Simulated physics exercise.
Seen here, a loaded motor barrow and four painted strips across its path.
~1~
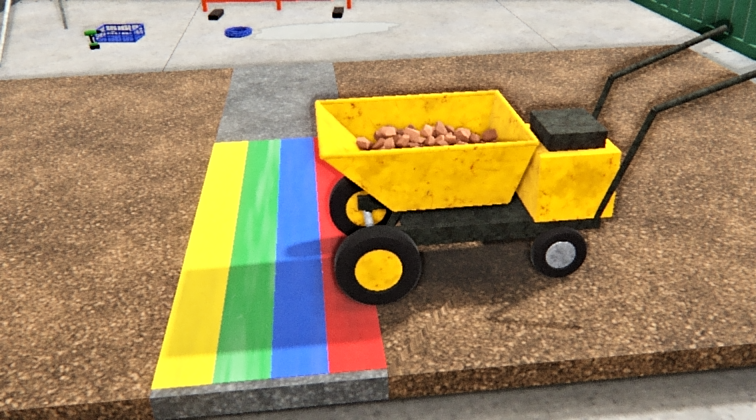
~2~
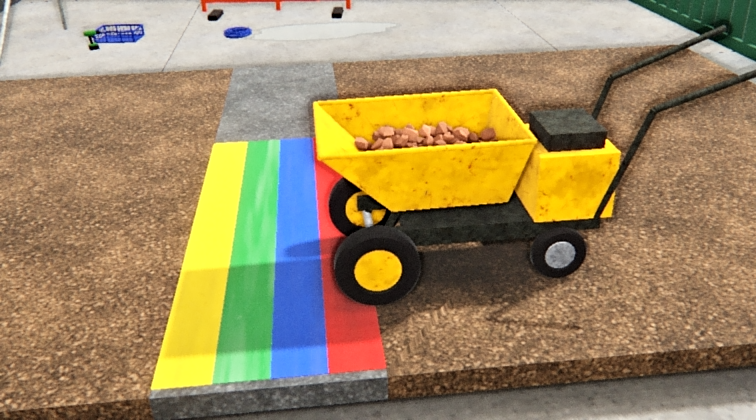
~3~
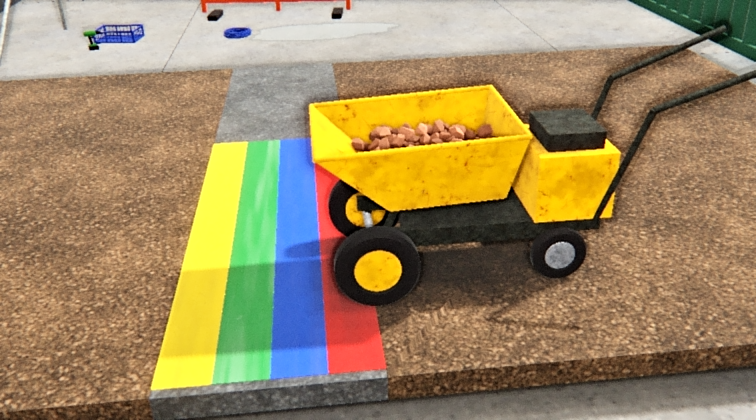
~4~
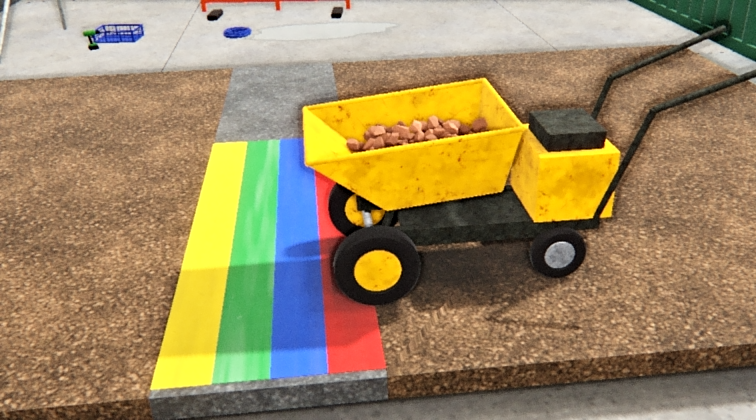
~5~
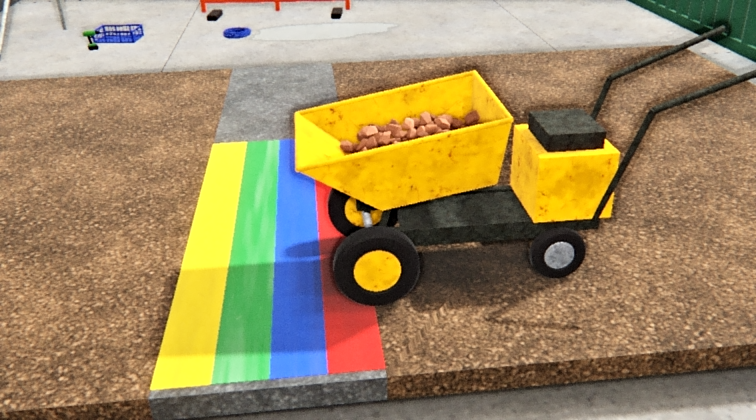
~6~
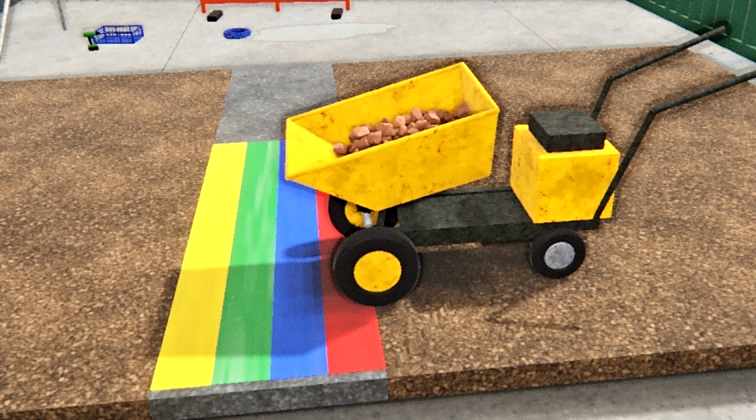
A yellow motor barrow loaded with reddish-brown rubble stands on brown, gritty ground, seen from above and to its side, with its dark handles at the right. Four painted strips, yellow, green, blue and red from left to right, lie at its front wheels, with pale paving behind. The skip starts level, then tilts steadily forward and down to the left, while the wheels and camera stay still.
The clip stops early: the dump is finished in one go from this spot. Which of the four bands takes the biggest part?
The yellow strip carries the most.
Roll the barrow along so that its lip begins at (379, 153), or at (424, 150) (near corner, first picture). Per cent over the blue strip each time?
Roughly 20 per cent, and 40 per cent.
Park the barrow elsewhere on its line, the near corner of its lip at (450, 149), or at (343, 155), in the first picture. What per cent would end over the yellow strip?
First some 10, then 30 per cent.
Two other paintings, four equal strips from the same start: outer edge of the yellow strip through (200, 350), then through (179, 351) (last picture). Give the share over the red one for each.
The first gives 0 %, the second 0 %.
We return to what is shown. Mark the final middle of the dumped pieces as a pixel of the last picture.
Near (203, 279).
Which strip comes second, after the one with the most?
It is the strip in green.
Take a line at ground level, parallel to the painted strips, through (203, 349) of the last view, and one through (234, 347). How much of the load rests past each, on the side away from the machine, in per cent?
In turn 60 and 80 in a hundred.
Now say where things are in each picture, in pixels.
Lip of the skip (322, 157), level; top of the load (430, 143), lumps of rubble; red strip (353, 331); blue strip (300, 335); green strip (245, 340); yellow strip (190, 345), in the first picture.
Lip of the skip (320, 158), level; top of the load (438, 143), in the second picture.
Lip of the skip (315, 160), tipped barely; top of the load (450, 146), in the third picture.
Lip of the skip (308, 164), tipped a little; top of the load (445, 141), in the fourth picture.
Lip of the skip (298, 170), tipped a little; top of the load (437, 137), in the fifth picture.
Lip of the skip (288, 177), tipped clearly; top of the load (447, 130); red strip (352, 332); blue strip (299, 337); green strip (244, 341); yellow strip (189, 346), in the sixth picture.
Just after the last frame, skip tipped steeply; every one in the skip.
A moment on, skip tipped right over; almost all in the skip; just a few over the green strip; just a few over the yellow strip.
Further on, skip tipped right over; roughly a quarter in the skip; roughly a quarter over the green strip; roughly half over the yellow strip; roughly a quarter off the paint.
When it is over, skip tipped right over; about a tenth in the skip; not one over the red strip; not one over the blue strip; roughly a quarter over the green strip; roughly half over the yellow strip; roughly a quarter off the paint.
